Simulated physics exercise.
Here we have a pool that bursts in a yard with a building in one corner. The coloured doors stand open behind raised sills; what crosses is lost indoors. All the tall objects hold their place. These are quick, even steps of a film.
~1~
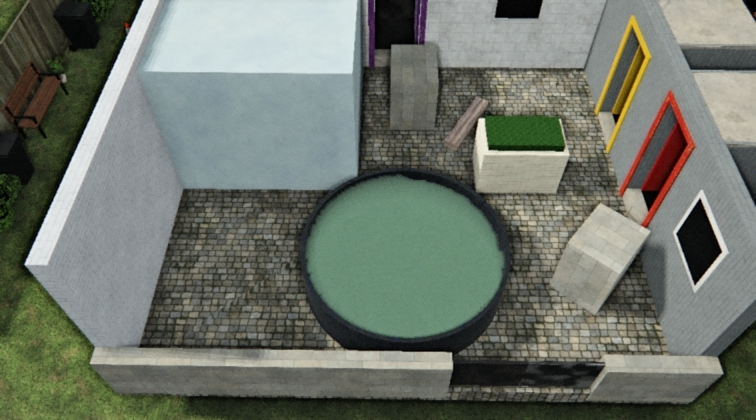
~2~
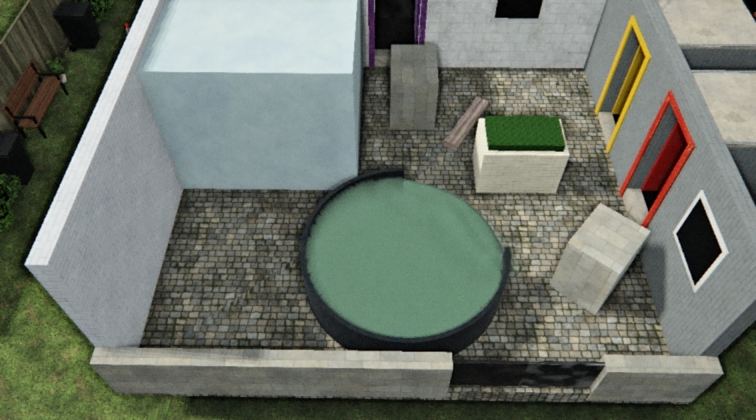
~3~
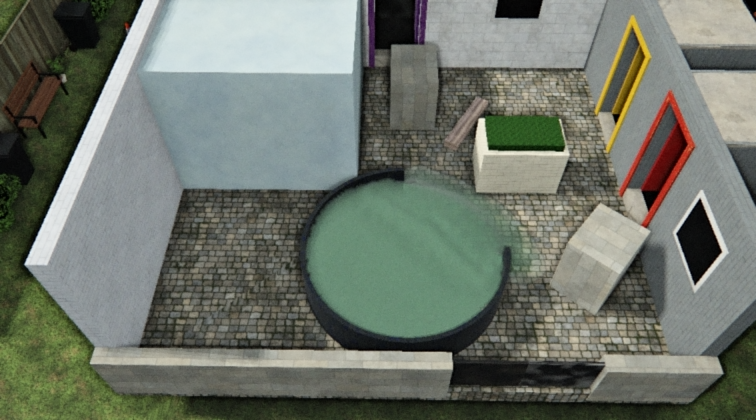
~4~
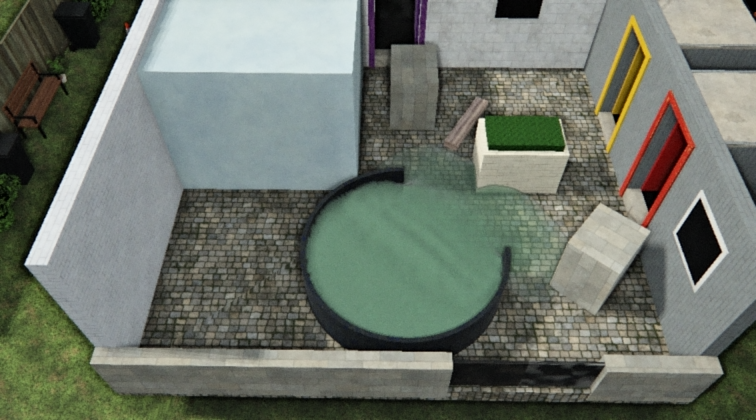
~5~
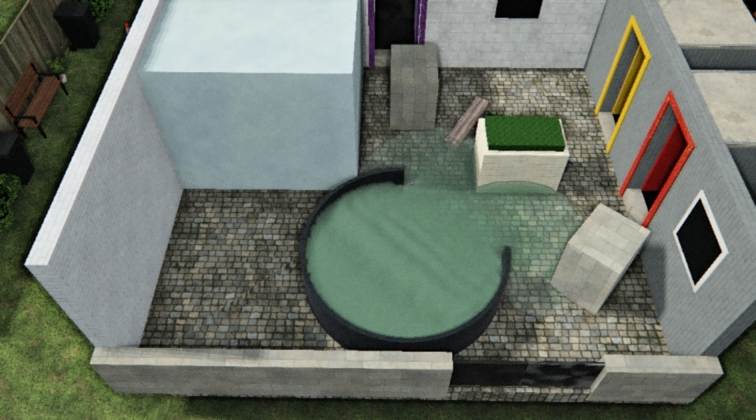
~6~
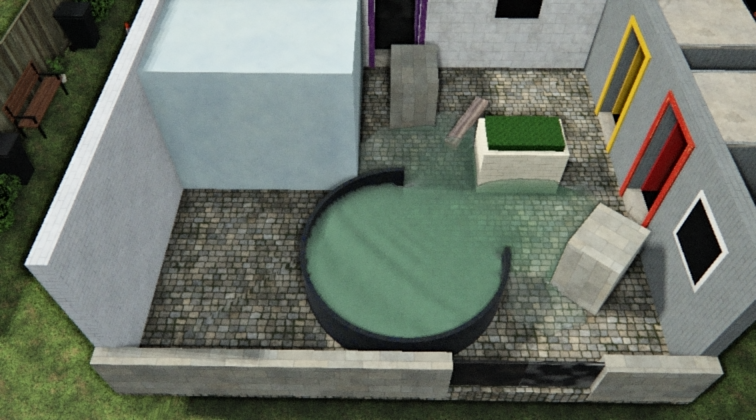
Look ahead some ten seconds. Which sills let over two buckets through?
The yellow door lets in a lot; the red door lets in a lot; the purple door admits no more than that.
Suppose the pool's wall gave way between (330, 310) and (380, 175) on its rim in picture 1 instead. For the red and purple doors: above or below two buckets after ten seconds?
My reading: The red door takes less; the purple door stays under.
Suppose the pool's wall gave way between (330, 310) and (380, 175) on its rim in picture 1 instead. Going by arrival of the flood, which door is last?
Last comes the one in yellow.
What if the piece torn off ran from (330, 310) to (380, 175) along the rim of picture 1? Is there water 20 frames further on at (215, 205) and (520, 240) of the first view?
One after the other: Covered, no water.
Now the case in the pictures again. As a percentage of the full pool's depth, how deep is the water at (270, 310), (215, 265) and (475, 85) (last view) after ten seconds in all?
In that order: 4, 8 and 20 per cent.
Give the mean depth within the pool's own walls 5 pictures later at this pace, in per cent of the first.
Roughly 68 per cent.
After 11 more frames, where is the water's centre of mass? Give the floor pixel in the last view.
Roughly at (455, 223).
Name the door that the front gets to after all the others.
It is the door marked purple.
A moment on, water covers 35 % of the floor; the yellow door wet at the sill, nothing in, the red door under two buckets in, the purple door not reached.
Next, water covers 55 % of the floor; the yellow door wet at the sill, nothing in, the red door far over two buckets in, the purple door wet at the sill, nothing in.
Then, water covers 70 % of the floor; the yellow door wet at the sill, nothing in, the red door far over two buckets in, the purple door wet at the sill, nothing in.
Later, water covers 85 % of the floor; the yellow door over two buckets in, the red door far over two buckets in, the purple door wet at the sill, nothing in.
In the end, water covers 95 % of the floor; the yellow door far over two buckets in, the red door far over two buckets in, the purple door wet at the sill, nothing in.
